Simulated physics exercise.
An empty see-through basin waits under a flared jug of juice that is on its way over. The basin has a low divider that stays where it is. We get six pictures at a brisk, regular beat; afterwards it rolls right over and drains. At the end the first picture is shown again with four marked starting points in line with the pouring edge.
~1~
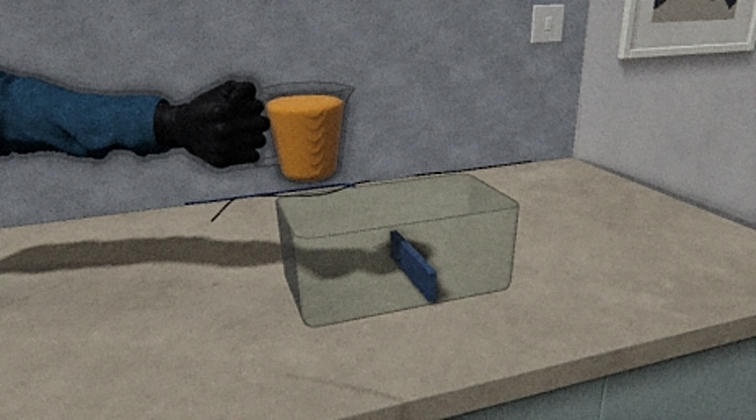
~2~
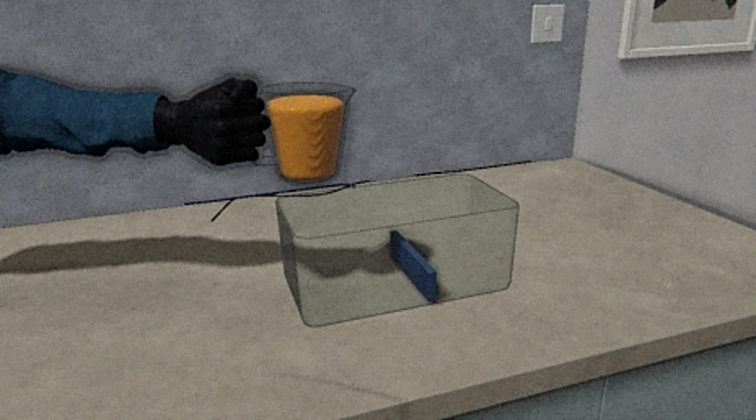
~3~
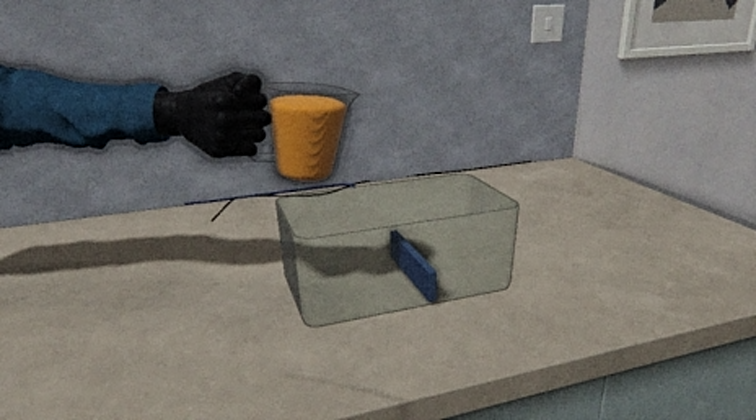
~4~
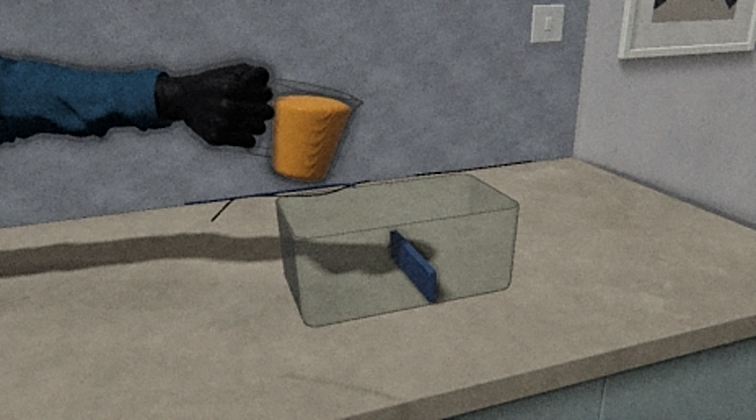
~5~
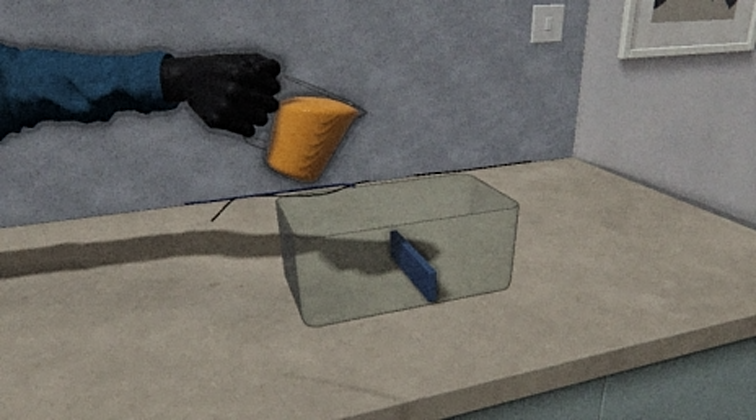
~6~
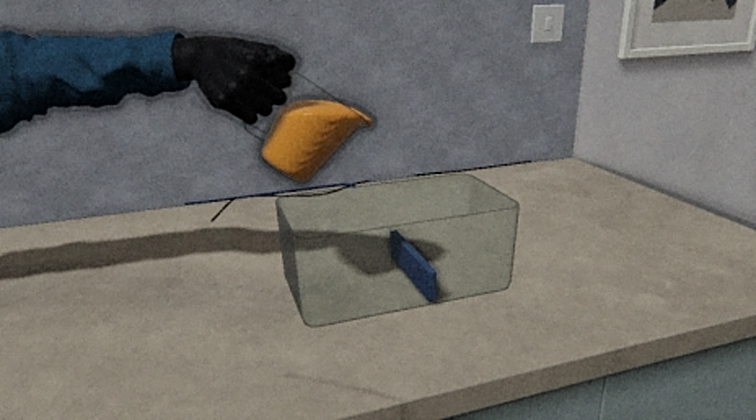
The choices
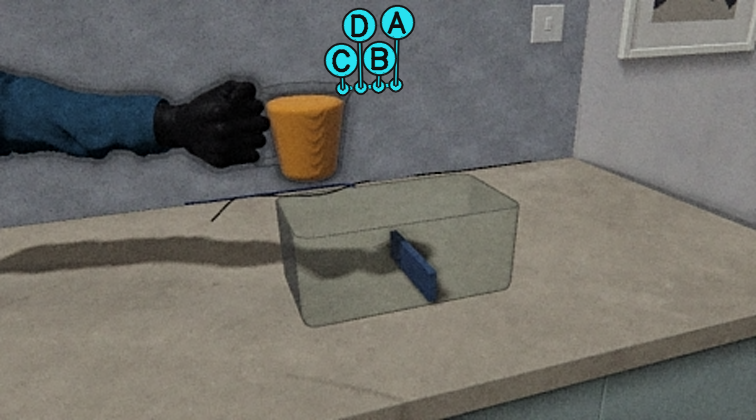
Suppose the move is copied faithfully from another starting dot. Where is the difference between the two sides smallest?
Best: B.
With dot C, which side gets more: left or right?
The left one.
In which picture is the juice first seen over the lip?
In picture 6.
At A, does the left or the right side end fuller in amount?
The right one.
On the marked copy, A at (395, 84); B at (378, 86); C at (342, 88); D at (360, 87).
With A, about 16 % ends left of the wall and 82 % right of it.
With B, about 52 % ends left of the wall and 46 % right of it.
With C, about 91 % ends left of the wall and 7 % right of it; 3 % is lost outside.
With D, about 77 % ends left of the wall and 21 % right of it.
